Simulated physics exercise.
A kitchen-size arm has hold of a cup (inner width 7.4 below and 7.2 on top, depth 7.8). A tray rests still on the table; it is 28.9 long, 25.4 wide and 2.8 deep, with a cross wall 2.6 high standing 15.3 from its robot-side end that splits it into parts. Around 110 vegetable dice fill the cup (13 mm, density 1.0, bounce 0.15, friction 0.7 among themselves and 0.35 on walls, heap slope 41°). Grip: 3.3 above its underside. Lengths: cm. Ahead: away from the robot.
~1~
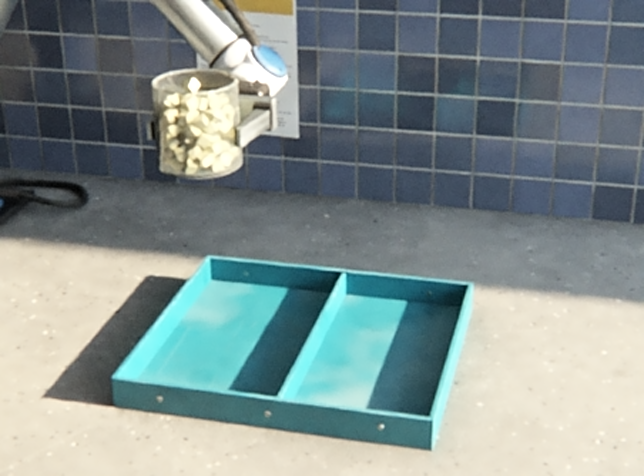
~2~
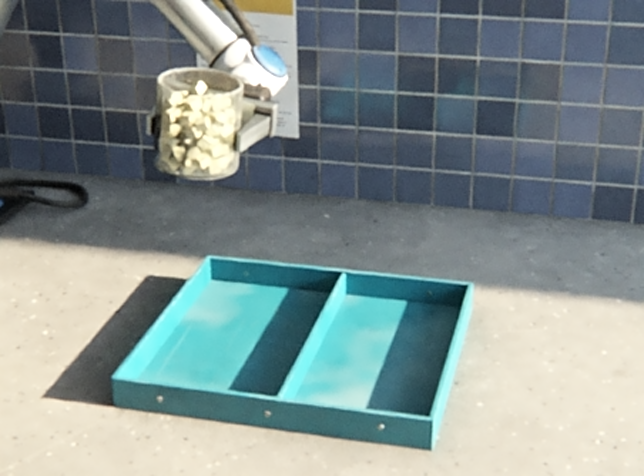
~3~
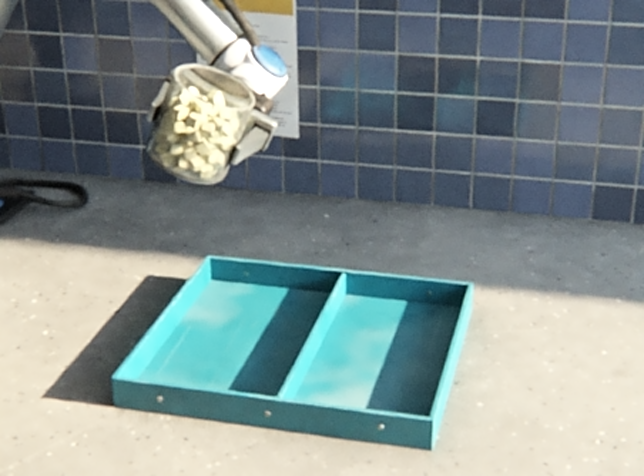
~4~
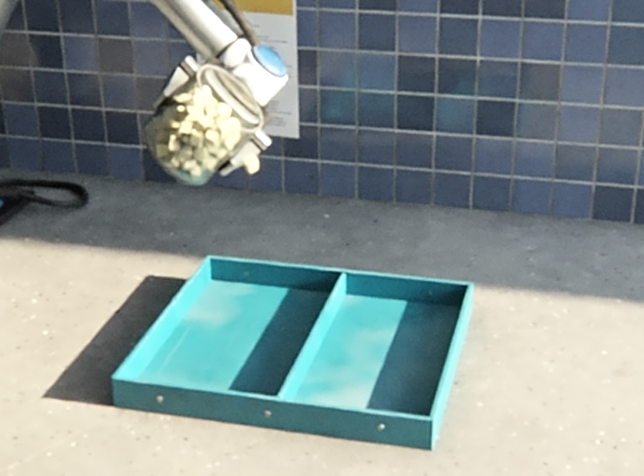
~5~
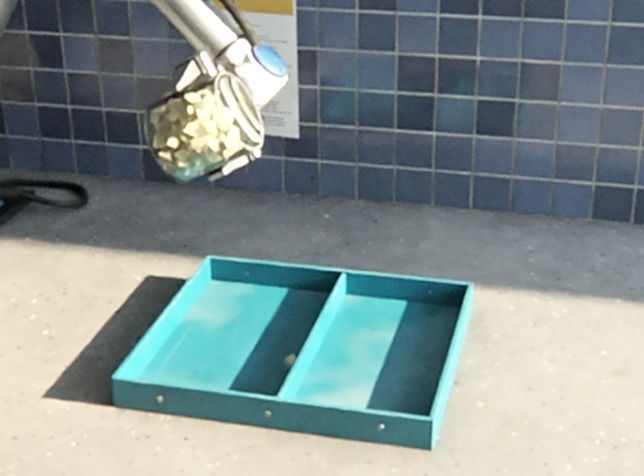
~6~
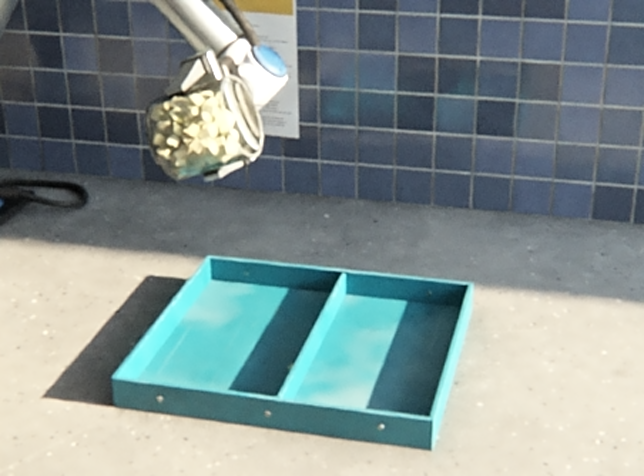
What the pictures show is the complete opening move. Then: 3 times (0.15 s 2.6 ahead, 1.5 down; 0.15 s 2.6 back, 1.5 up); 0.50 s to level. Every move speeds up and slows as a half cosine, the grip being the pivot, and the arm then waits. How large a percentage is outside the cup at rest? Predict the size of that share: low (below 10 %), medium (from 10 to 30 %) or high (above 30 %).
Predicted share: Low.
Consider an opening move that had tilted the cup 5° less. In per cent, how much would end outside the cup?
Roughly 5 in a hundred.
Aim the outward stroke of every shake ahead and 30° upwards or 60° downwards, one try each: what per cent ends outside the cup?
It comes to around 10 per cent on the first try and around 0 per cent on the second.
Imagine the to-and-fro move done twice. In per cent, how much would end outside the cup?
Roughly 5 percent.
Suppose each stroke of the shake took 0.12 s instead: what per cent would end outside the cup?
Roughly 10 in a hundred.
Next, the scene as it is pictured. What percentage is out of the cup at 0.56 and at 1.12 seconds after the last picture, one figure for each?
I'd put it near 5 percent first and near 5 percent later.
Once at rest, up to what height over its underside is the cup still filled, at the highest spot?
Roughly 7.5 centimetres.
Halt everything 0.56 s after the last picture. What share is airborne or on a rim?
0 %.
Then, 0.56 s on, tilted 69° forward, highest piece 25 above the table; 103 in the cup, 3 in the robot-side part.
Then, 1.12 s on, tilted 41° forward, highest piece 25 above the table; 102 in the cup, 4 in the robot-side part.
Then, 1.60 s on, level, highest piece 27 above the table; 102 in the cup, 4 in the robot-side part.
Then, 2.65 s on, level, highest piece 27 above the table; 102 in the cup, 4 in the robot-side part.
In the end, 102 in the cup, 4 in the robot-side part. That is 4 % outside the cup.
